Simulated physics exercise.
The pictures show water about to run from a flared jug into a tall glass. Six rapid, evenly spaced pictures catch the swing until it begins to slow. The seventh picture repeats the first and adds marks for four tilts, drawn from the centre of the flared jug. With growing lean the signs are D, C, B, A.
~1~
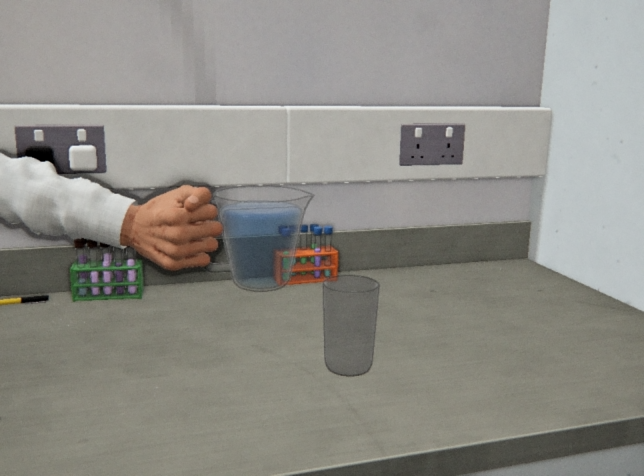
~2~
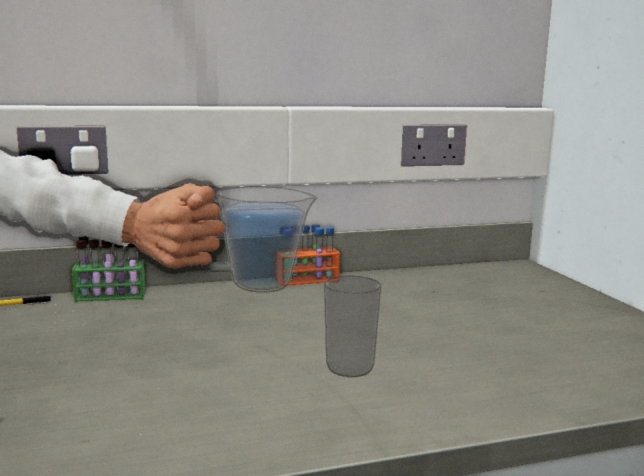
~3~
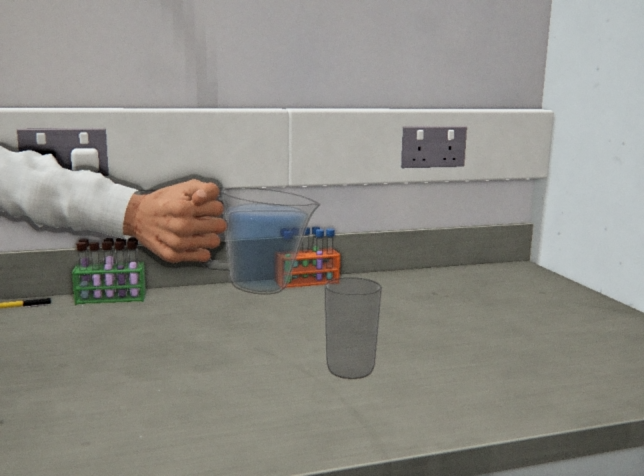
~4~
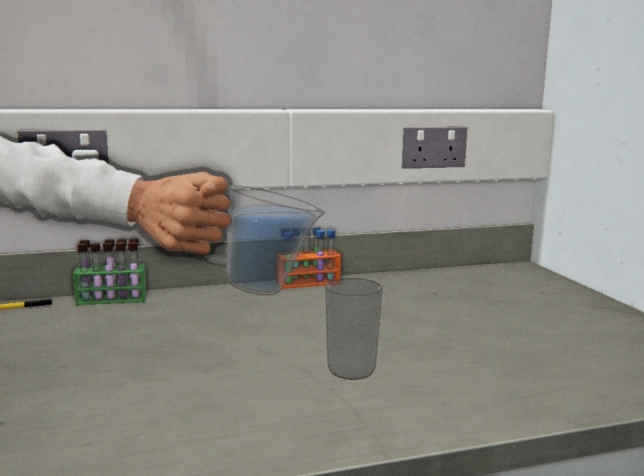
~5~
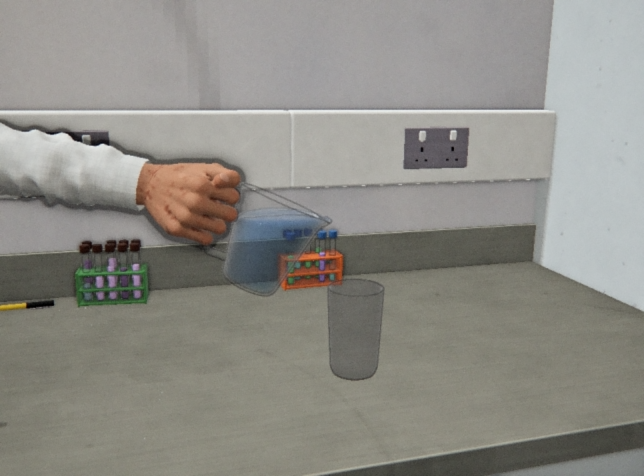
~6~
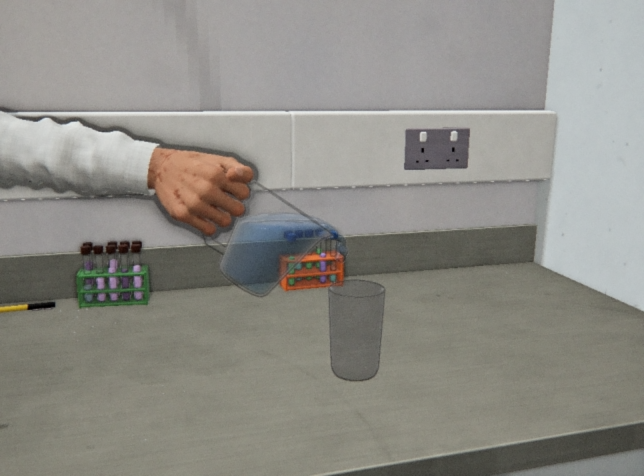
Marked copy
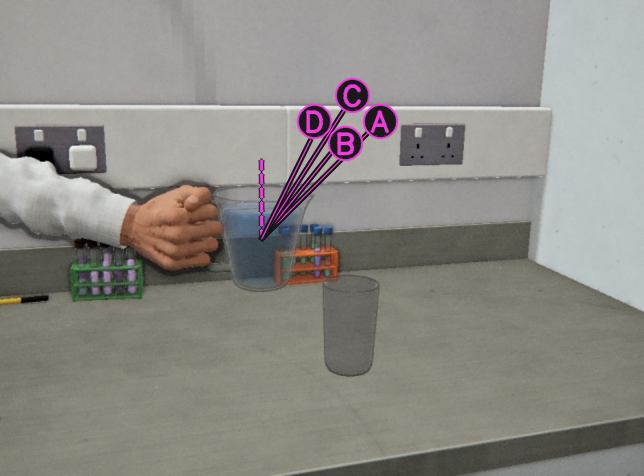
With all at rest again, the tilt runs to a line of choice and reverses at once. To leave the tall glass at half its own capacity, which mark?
Choose A.
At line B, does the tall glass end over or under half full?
Under.
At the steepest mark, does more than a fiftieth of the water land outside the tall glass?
No, it does not.
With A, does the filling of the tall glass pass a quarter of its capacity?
Yes, it does.
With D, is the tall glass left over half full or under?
Under.
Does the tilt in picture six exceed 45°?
No.
On the marked copy, A at (368, 132); B at (330, 153); C at (343, 110); D at (310, 139).
With A, the tall glass ends with about 49 % of what it can hold.
With B, the tall glass ends with about 35 % of what it can hold.
With C, the tall glass ends with about 23 % of what it can hold.
With D, the tall glass ends with about 12 % of what it can hold.
